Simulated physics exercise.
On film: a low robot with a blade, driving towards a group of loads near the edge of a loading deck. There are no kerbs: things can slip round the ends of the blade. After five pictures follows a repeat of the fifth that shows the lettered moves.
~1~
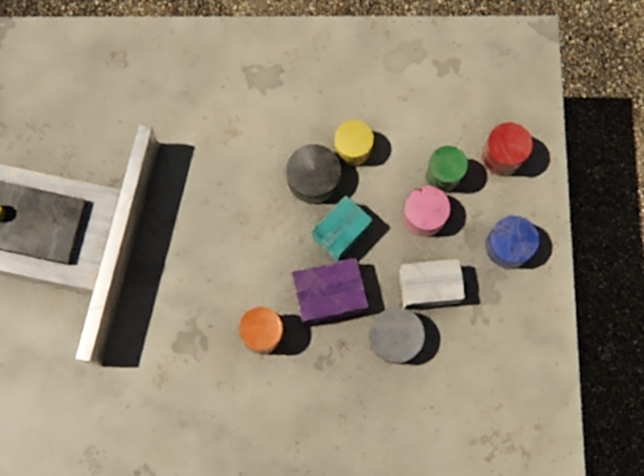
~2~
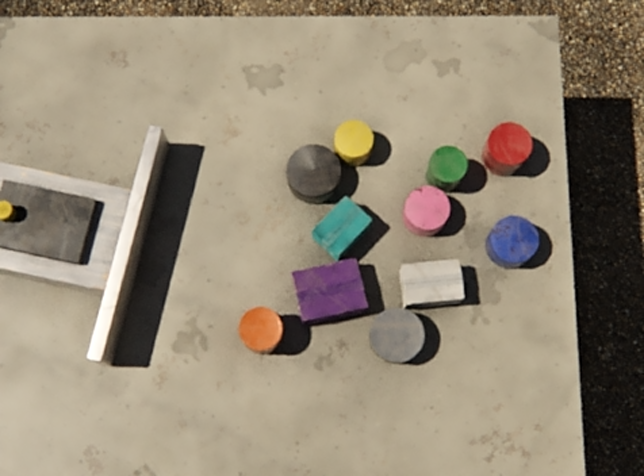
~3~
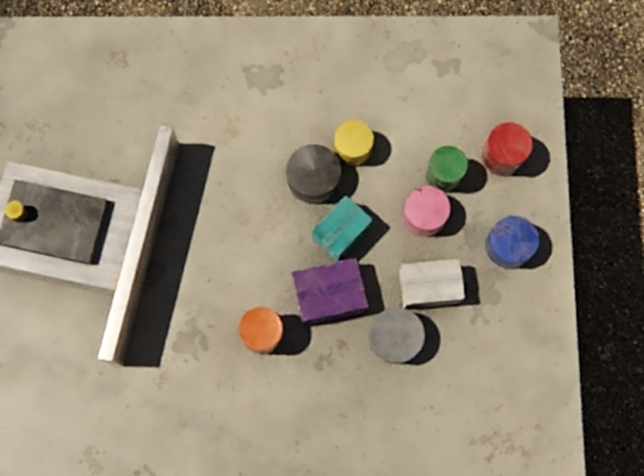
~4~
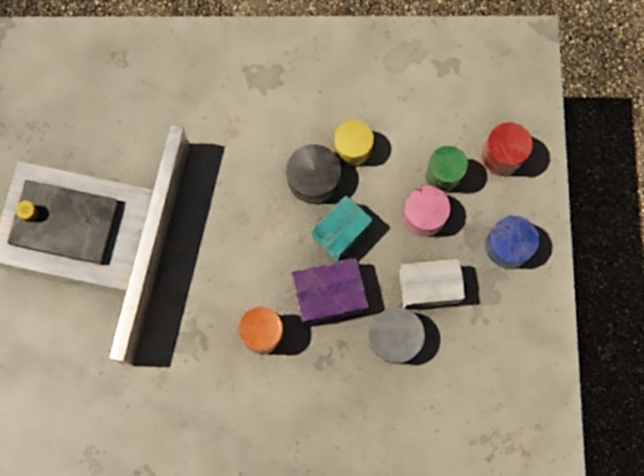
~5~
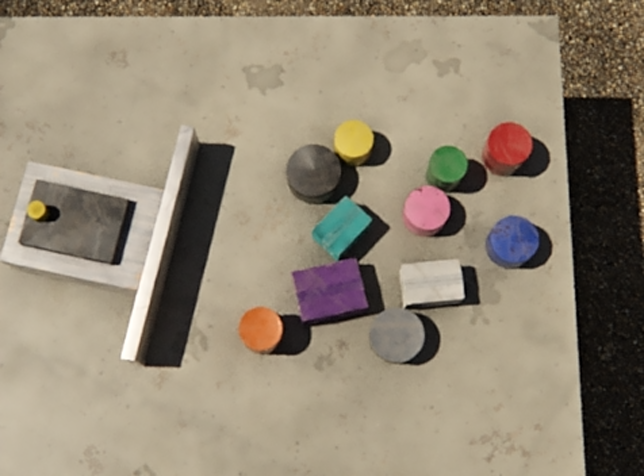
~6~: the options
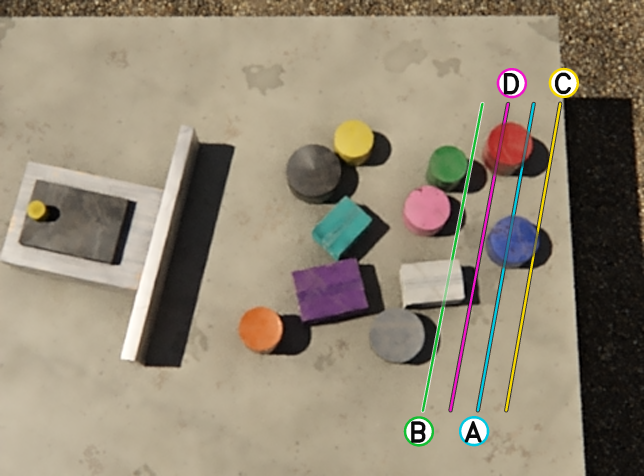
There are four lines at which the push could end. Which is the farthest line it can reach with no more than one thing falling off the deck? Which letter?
It should halt at D.
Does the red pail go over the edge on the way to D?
By then, no.
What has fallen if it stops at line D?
It is the blue canister.
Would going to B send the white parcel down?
No.
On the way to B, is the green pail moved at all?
Yes.
On the marked copy, A at (507, 252); B at (454, 253); C at (534, 252); D at (480, 253).
Following D. Soon after the start, robot (198, 223); orange pail (284, 335); black canister (327, 177).
Later, robot (315, 222); white parcel (485, 288); green pail (471, 164).
In the end, robot (405, 222); blue canister over the edge; white parcel (570, 304); one fallen.
As for the rest, A drops two; B is within the limit but short; C drops five.
